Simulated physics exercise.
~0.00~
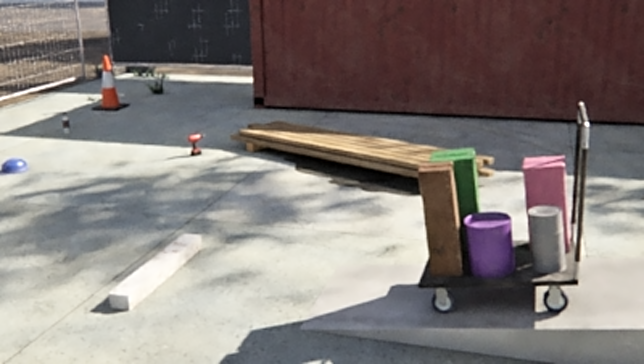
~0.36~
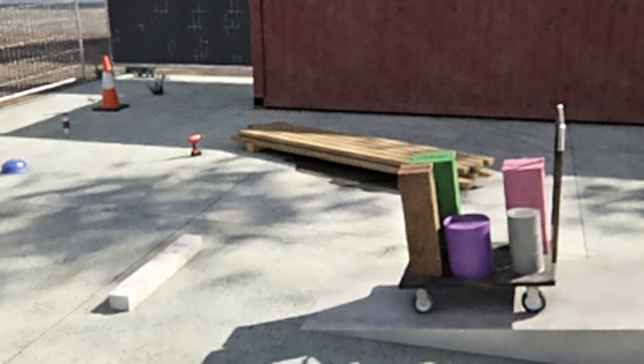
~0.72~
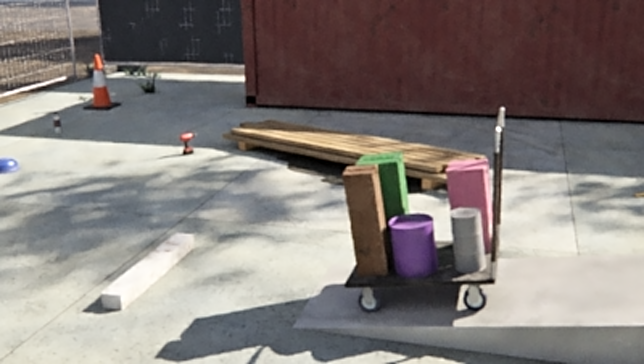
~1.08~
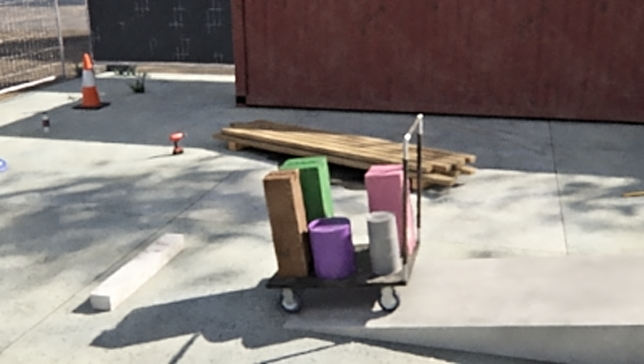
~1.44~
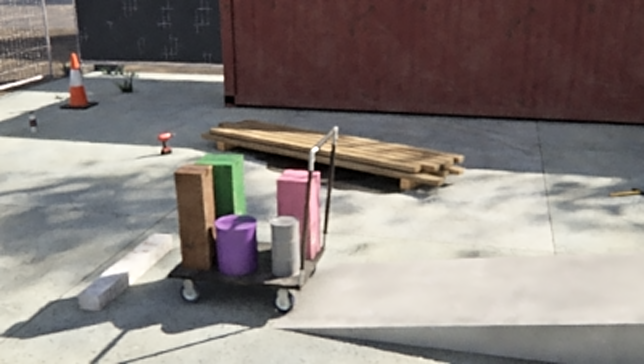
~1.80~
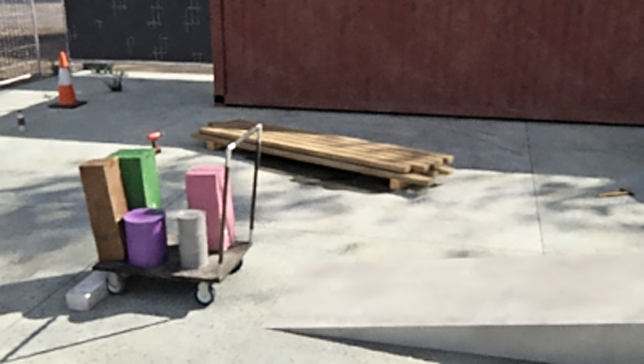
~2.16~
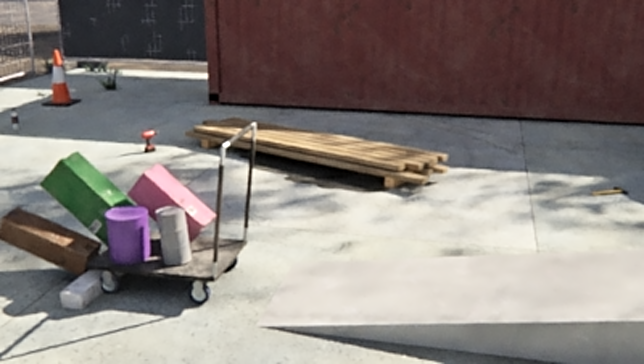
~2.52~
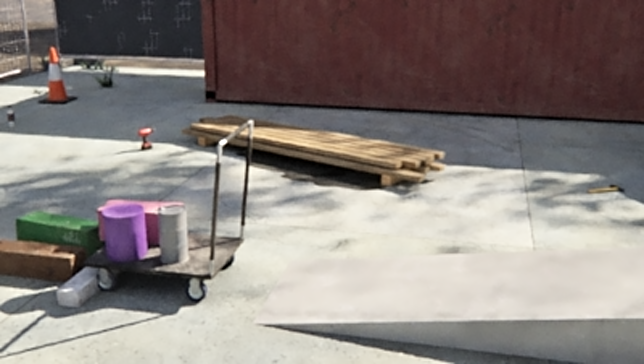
A sunlit concrete yard with a low ramp at the right is seen from slightly above, with a dark red wall, stacked timber and an orange cone behind. A flat trolley with an upright handle carries a brown box, a green box and a pink box, plus a purple pail and a grey canister. It rolls left down the ramp and over level ground, then stops at a pale kerb. The boxes tip leftward, and the brown and green ones topple off onto the ground. The pink box ends lying on the deck, while the pail and canister stay standing aboard.
